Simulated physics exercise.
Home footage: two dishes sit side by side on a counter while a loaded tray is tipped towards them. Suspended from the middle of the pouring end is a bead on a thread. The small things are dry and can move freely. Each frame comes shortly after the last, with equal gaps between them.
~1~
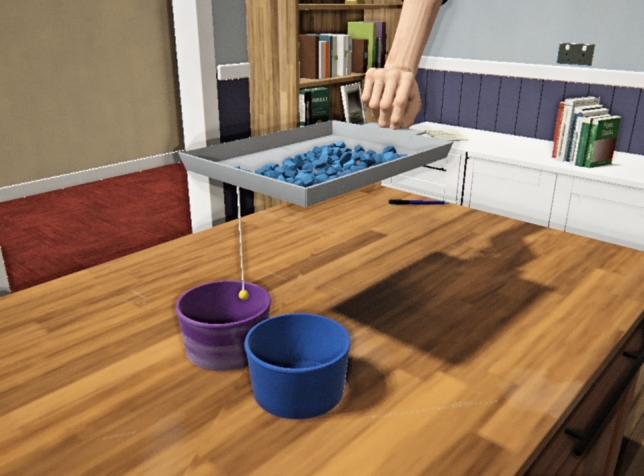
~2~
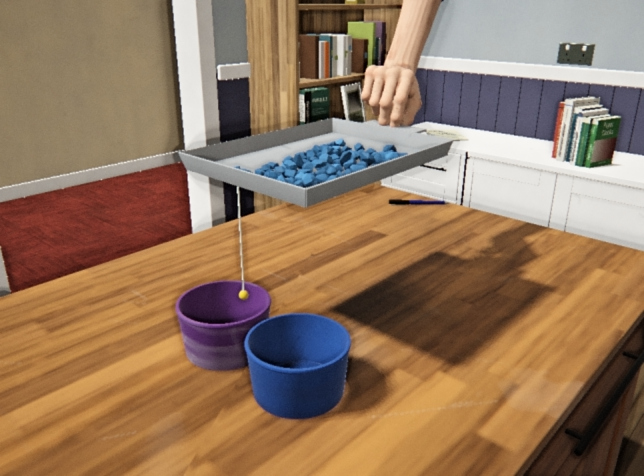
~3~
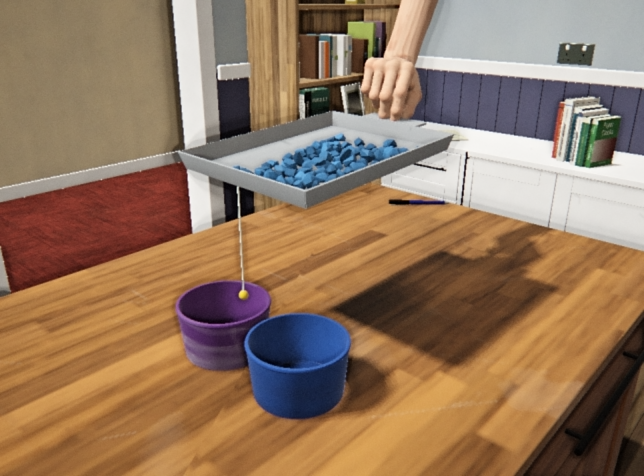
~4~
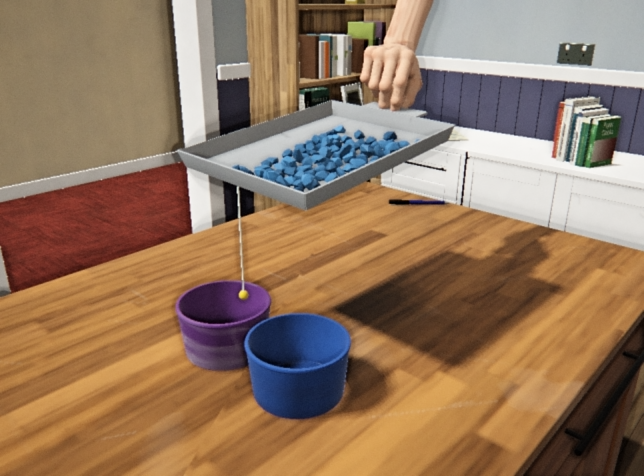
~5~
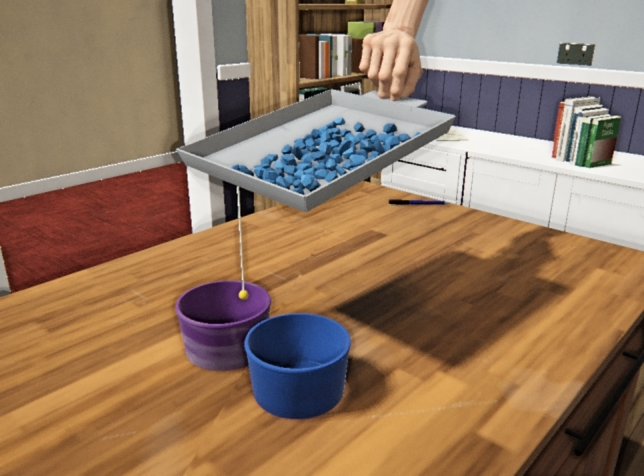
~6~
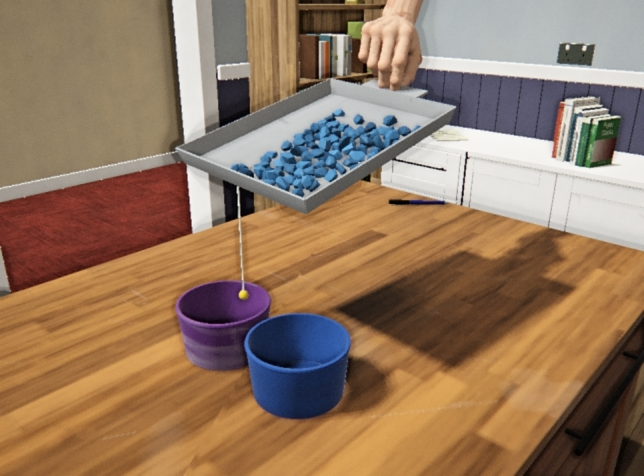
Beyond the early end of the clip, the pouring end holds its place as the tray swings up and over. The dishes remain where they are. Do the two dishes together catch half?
By the end, the dishes are holding most of the load, I'd say.
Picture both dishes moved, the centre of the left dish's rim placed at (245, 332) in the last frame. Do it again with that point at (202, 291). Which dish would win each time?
Result, try one: The left of the two; try two: The right of the two.
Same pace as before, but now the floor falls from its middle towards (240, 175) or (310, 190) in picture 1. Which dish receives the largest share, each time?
For the first slope the lefthand dish, for the second the righthand dish.
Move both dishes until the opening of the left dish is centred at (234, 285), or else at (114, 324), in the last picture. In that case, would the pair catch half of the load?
Well, the minor share the first time and the minor share the second time.
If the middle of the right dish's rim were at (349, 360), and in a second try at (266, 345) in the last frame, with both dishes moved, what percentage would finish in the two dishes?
That makes 40 per cent, followed by 90 per cent.
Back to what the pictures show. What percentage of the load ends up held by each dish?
The left dish ends with 0 per cent of the load and the right dish with 60 per cent.
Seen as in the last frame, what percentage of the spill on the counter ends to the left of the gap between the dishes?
I make it about 80 percent or so.
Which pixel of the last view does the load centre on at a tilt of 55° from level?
Centre estimate: (302, 148).
Just after the last frame, tray tipped steeply; every one on the tray.
A moment on, tray tipped right over; roughly two thirds on the tray; about a tenth in the right dish; about a tenth outside both; roughly a quarter in the air.
Further on, tray tipped past a quarter turn; roughly two thirds in the right dish; just a few in the left dish; roughly a third outside both.
When it is over, tray tipped past a quarter turn; roughly two thirds in the right dish; just a few in the left dish; roughly a third outside both.
